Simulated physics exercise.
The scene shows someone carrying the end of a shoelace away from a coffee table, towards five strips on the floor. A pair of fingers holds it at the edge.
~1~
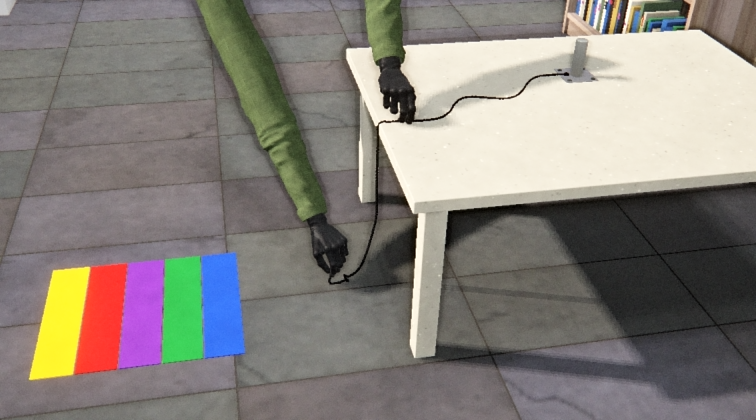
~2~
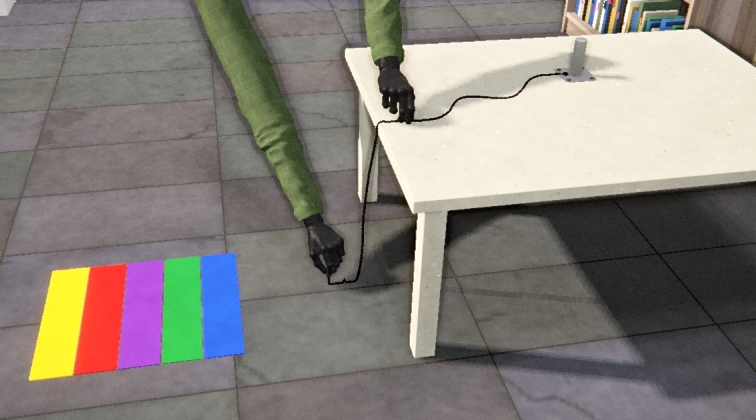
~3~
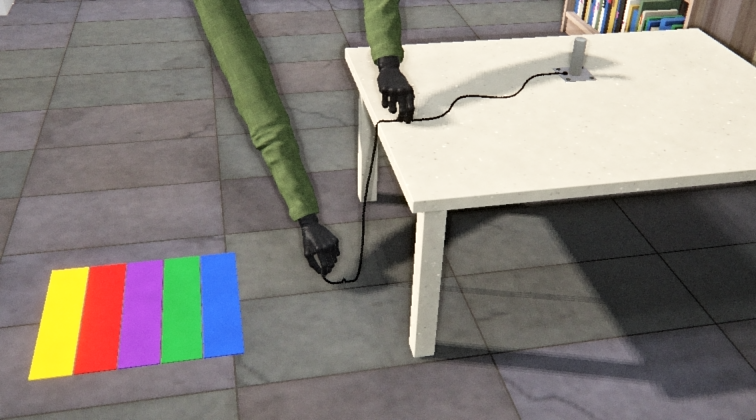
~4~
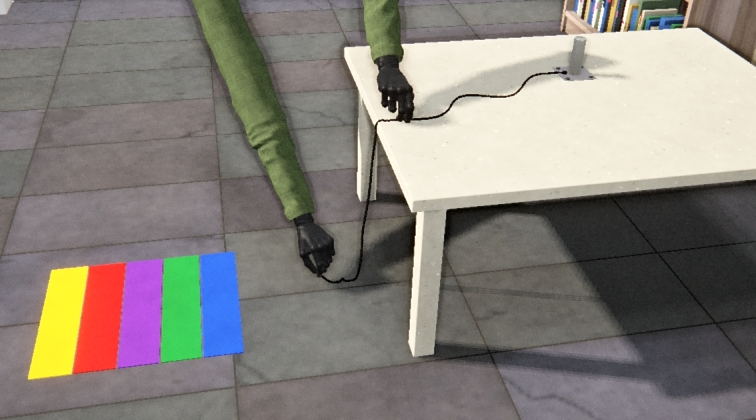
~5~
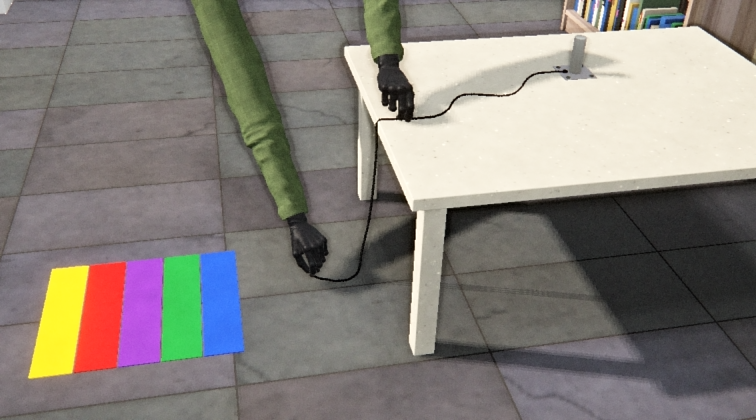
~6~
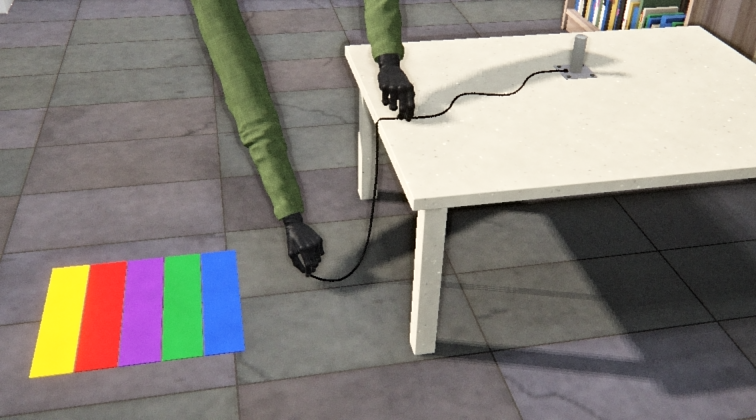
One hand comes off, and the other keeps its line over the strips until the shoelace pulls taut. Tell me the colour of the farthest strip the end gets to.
The farthest it gets is green.
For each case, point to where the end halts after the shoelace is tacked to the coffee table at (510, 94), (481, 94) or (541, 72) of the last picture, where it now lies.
About (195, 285), (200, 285) and (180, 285).
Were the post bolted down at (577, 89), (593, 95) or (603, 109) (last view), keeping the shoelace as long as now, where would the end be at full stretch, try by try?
Pixels, try by try: About (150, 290), (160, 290), (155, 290).
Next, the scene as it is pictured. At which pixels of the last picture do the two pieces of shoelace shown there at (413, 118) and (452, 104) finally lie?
Point one to (377, 114), point two to (426, 101).
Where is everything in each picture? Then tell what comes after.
End (330, 273); blue (224, 335); green (183, 340); purple (141, 345); red (99, 350); yellow (55, 355), in the first frame.
End (327, 273); shoelace through (534, 77) (497, 98) (445, 115) (377, 132) (365, 203) (360, 262), in the second frame.
End (322, 273), in the third frame.
End (317, 273); shoelace through (533, 76) (496, 97) (444, 114) (377, 130) (368, 201) (360, 261), in the fourth frame.
End (310, 273), in the fifth frame.
End (306, 273); shoelace through (534, 74) (497, 95) (445, 112) (377, 129) (374, 200) (361, 259), in the sixth frame.
Early on, end near (249, 279); short of the strips.
Midway, end near (203, 284); over blue.
At the end of the slack, end near (176, 287); over green. The end stops over the green strip.
